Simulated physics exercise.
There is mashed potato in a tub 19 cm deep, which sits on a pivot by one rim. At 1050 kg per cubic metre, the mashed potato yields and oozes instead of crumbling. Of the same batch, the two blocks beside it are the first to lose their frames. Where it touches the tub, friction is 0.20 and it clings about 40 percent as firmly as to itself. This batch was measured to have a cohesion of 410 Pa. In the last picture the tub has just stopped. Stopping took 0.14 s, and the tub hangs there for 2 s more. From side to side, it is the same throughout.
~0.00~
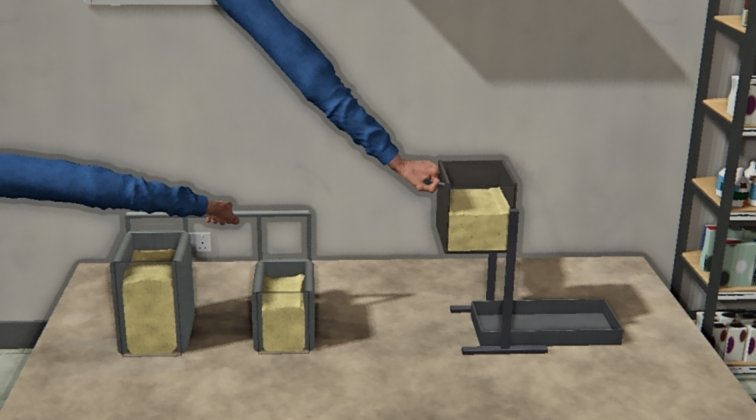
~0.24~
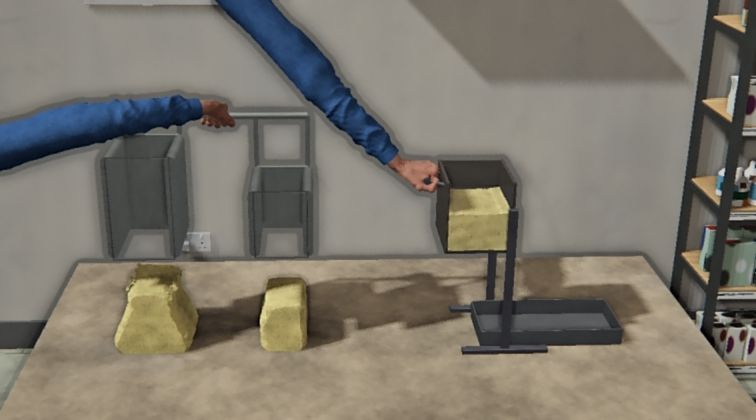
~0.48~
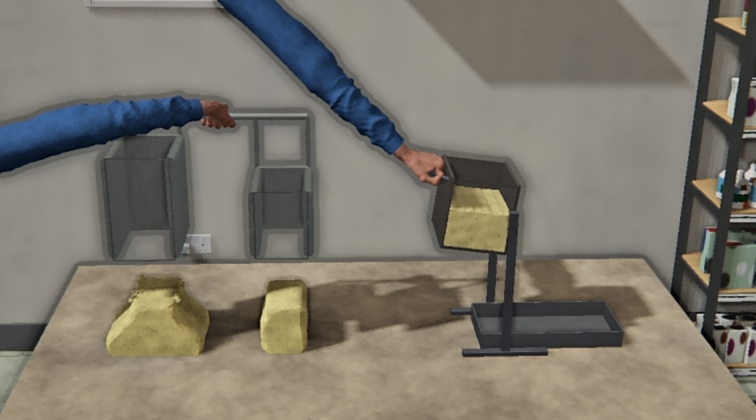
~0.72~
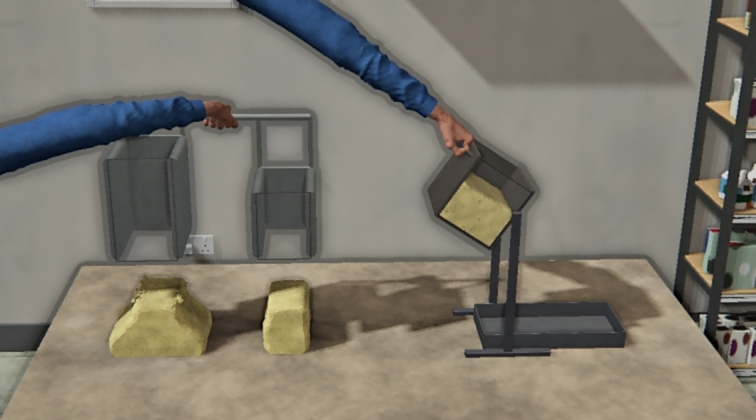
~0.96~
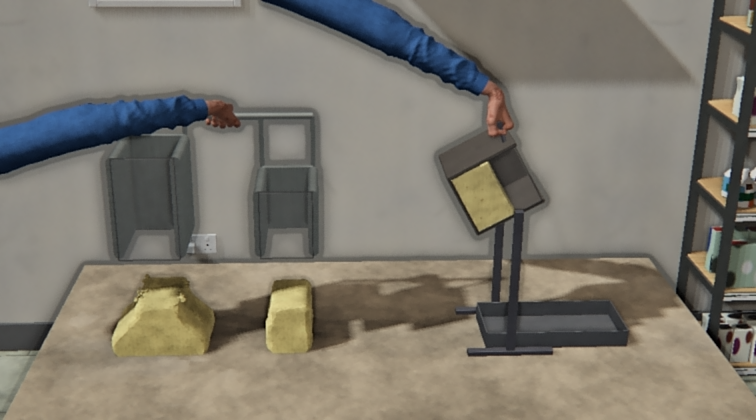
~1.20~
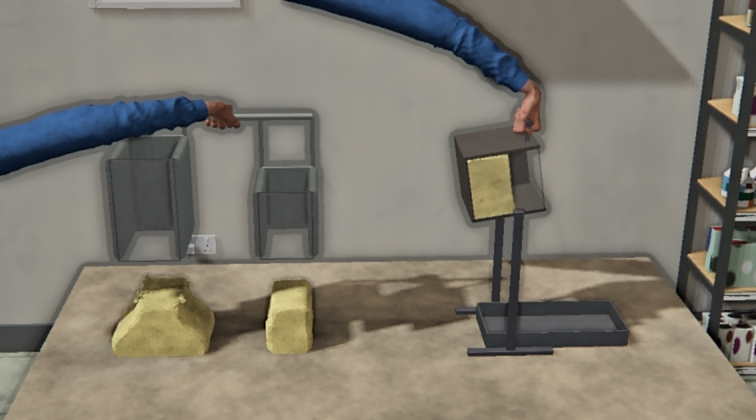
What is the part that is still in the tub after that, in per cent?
About 100 %.
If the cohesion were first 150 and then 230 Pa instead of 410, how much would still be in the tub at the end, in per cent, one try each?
Respectively, close to 85 % and close to 100 %.
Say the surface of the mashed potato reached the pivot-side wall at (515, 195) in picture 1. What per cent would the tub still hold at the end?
About 100 per cent.
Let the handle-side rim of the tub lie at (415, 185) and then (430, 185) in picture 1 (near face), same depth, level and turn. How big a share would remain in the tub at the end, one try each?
The first would keep 100 percent and the second 100 percent.
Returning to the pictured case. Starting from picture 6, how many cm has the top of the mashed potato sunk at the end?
Roughly 1 cm.
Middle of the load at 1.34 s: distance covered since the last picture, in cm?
The distance comes to some 0 cm.
After 1.34 s, the tub is at 81 degrees and holds 100 %.
After 1.51 s, the tub is at 81 degrees and holds 100 %.
After 1.68 s, the tub is at 81 degrees and holds 100 %.
After 1.85 s, the tub is at 81 degrees and holds 100 %.
After 3.20 s, at the end, the tub is at 81 degrees and holds 100 %.
